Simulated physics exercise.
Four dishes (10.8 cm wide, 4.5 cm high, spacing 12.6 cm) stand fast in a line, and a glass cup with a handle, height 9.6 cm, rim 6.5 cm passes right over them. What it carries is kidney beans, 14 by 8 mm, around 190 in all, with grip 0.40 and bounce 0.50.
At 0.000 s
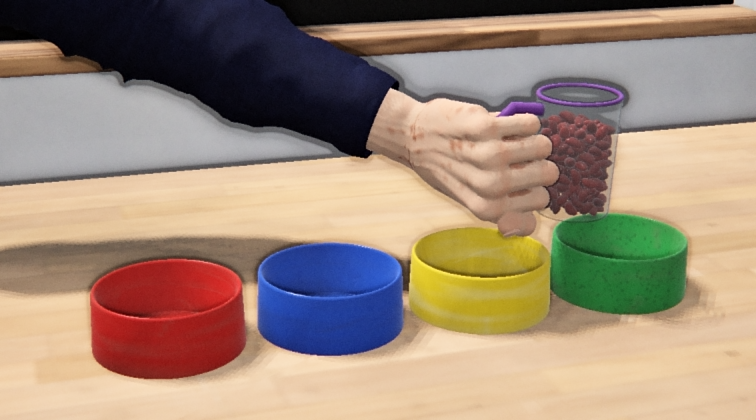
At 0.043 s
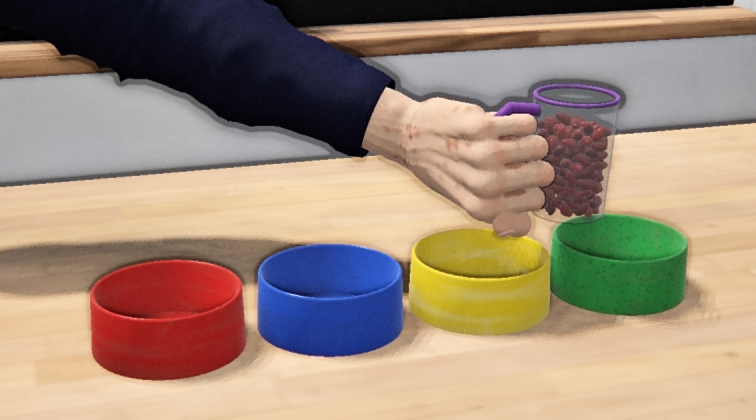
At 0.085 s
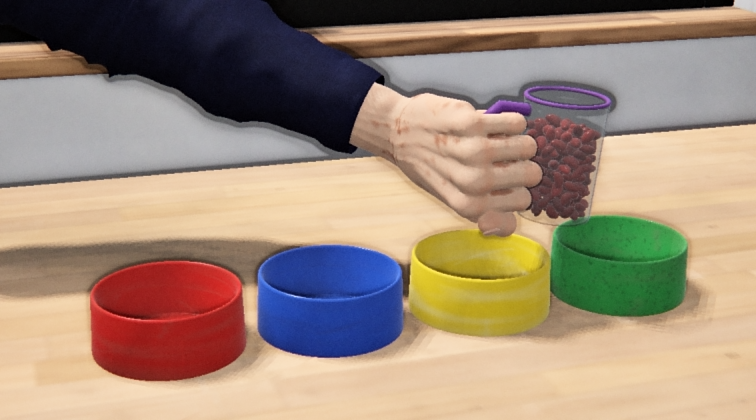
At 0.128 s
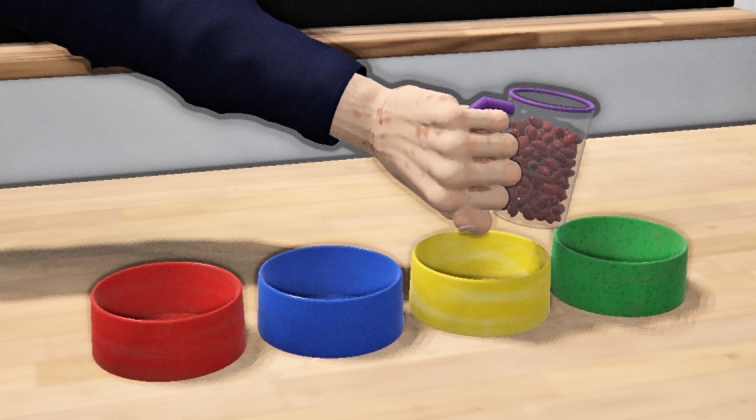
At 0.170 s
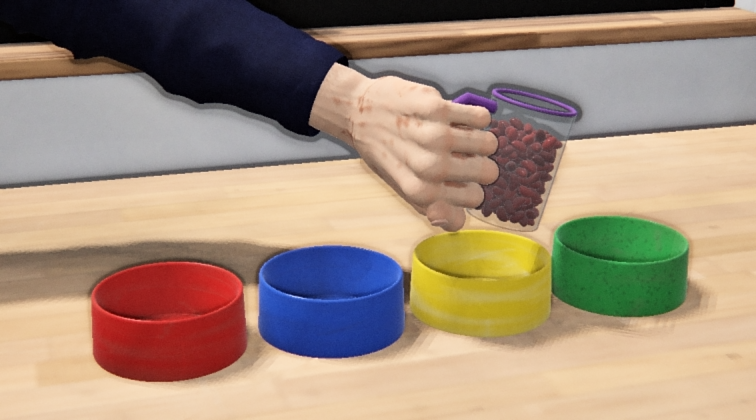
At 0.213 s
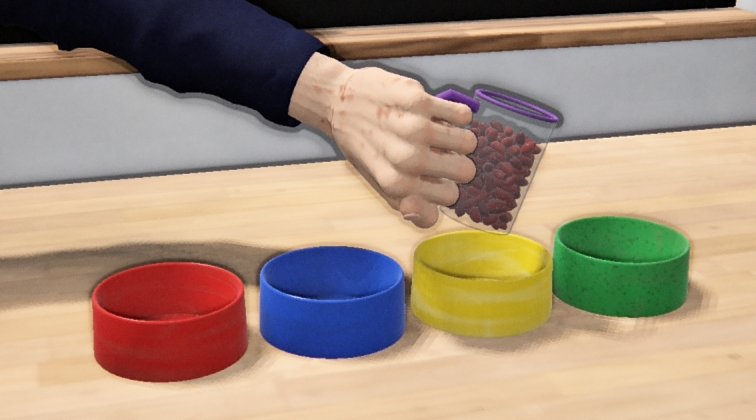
The clip shows a hand holding a clear cup with a purple rim, filled with dark red beans, above a row of four coloured dishes; it moves the cup left from near the green dish to above the yellow one, tilting it rightward.
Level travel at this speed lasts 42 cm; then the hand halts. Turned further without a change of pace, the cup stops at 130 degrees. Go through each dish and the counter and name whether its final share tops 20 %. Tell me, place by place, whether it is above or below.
Red: In excess of a fifth; blue: Not in excess of a fifth; green: Not in excess of a fifth; yellow: Not in excess of a fifth; counter: Not in excess of a fifth.
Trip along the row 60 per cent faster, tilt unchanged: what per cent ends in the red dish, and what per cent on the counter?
Shares: Red 100, counter 0.
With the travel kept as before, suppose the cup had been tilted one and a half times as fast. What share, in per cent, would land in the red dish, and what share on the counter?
In that case I'd put red at 80 and the counter at 10.
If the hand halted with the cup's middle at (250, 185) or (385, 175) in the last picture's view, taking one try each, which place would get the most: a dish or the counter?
The biggest share goes to blue first, then to yellow.
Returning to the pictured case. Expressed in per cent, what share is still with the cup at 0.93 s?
Somewhere near 90 per cent of the load.
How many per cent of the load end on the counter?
I'd reckon around 10 per cent.
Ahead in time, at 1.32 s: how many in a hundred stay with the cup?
Some 5 per cent of the load.
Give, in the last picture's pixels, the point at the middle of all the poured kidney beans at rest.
Centre at rest, approx.: (162, 327) px.
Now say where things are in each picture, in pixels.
The first frame shows cup at (576, 153), tilt 0 degrees, lip at (617, 92), moved 0.0 cm; middle of the pieces at (573, 165); green dish at (620, 237); yellow dish at (481, 253); blue dish at (330, 270); red dish at (167, 289).
The second frame shows cup at (572, 155), tilt 1 degrees, lip at (613, 94), moved 0.4 cm; middle of the pieces at (569, 166).
The third frame shows cup at (560, 157), tilt 4 degrees, lip at (604, 98), moved 1.4 cm; middle of the pieces at (556, 168).
The fourth frame shows cup at (540, 159), tilt 8 degrees, lip at (588, 103), moved 3.2 cm; middle of the pieces at (536, 170).
The fifth frame shows cup at (518, 161), tilt 14 degrees, lip at (570, 109), moved 5.1 cm; middle of the pieces at (513, 172).
The sixth frame shows cup at (496, 163), tilt 19 degrees, lip at (552, 116), moved 7.1 cm; middle of the pieces at (490, 174); green dish at (622, 240); yellow dish at (483, 256); blue dish at (332, 273); red dish at (169, 292). The cup turns about 125 degrees a second and travels 47 cm a second.
Then, at 0.64 s, tilt 72 degrees; cup holds 100 %.
After 0.93 s, tilt 108 degrees; cup holds 90 %, red 10 %.
After 1.32 s, tilt 130 degrees; cup holds 5 %, red 90 %.
In the end, at 2.0 s, red 90 %, blue 0 %, green 0 %, yellow 0 %, counter 10 %.
